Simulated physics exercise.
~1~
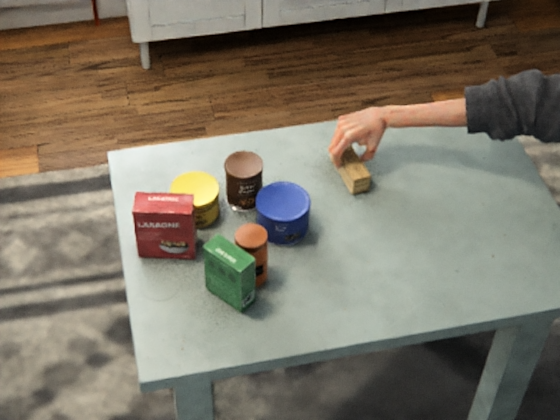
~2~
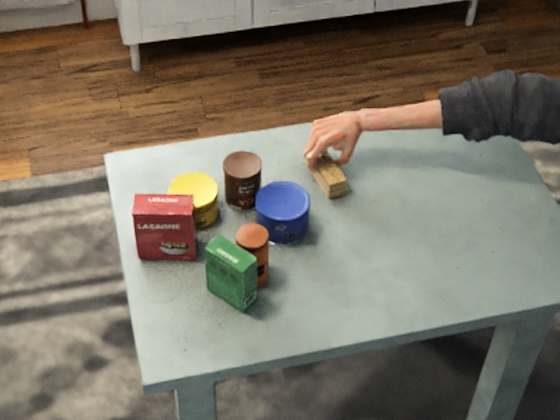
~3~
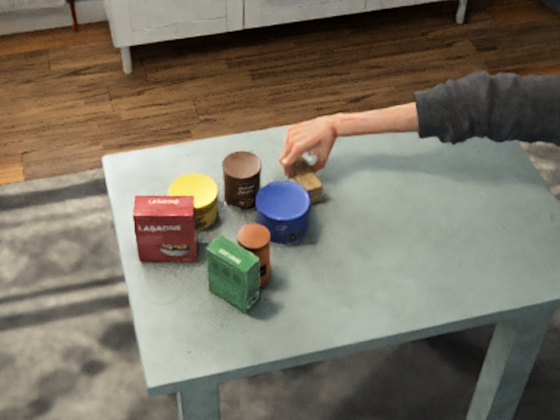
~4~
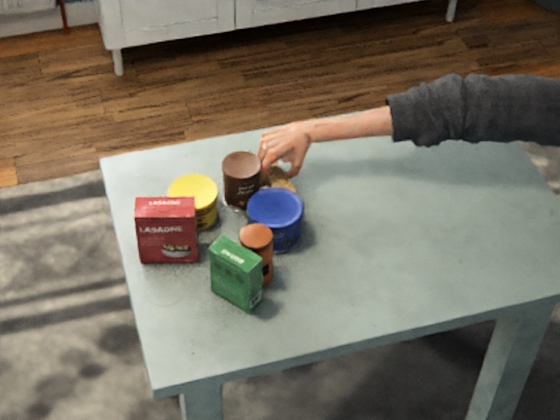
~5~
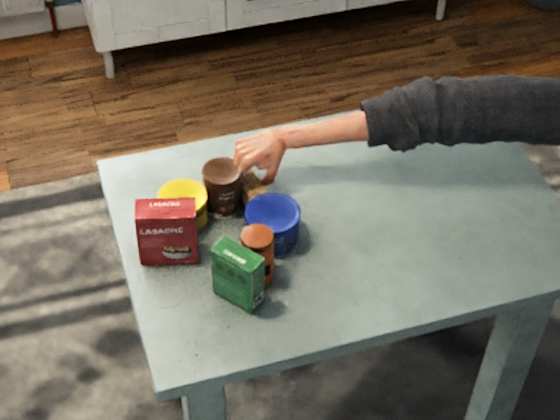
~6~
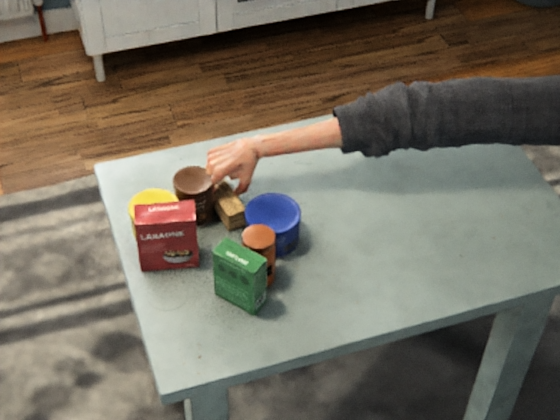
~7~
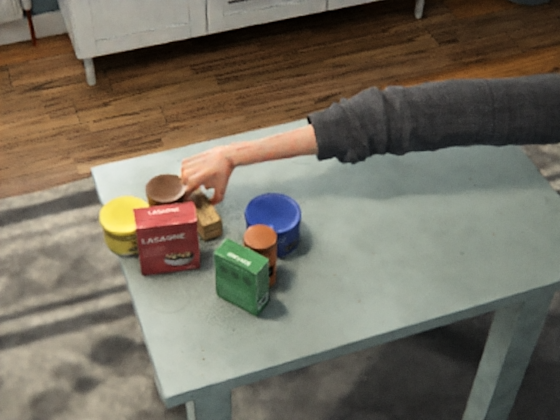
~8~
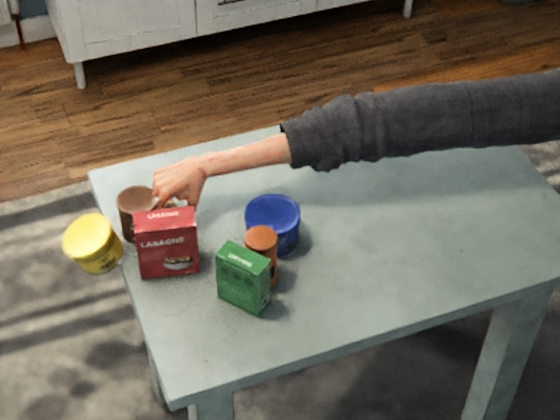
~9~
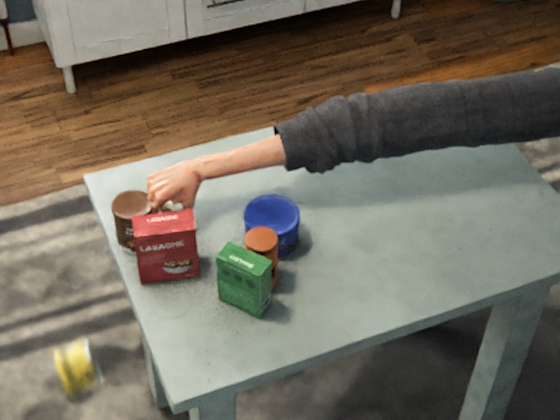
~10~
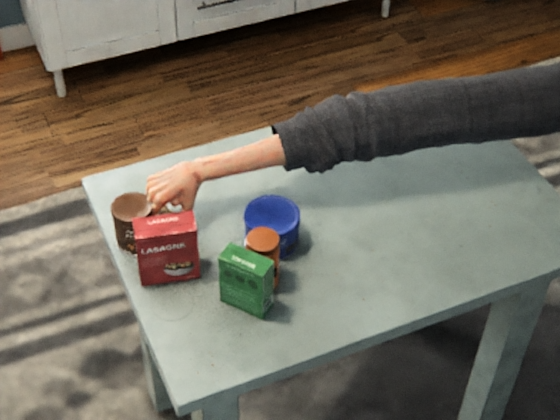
To begin with, a hand in a dark grey sleeve holds a wooden block on a pale table, to the right of a cluster of tubs, tins and boxes. It slides the block left, nudging the blue tub slightly aside before reaching the brown tin. The tin and the yellow tub then move left together, passing behind the red packet. The yellow tub tips over the table's left edge and drops towards the rug. The hand stops behind the red packet, with the brown tin upright near the edge and the yellow tub gone from view.
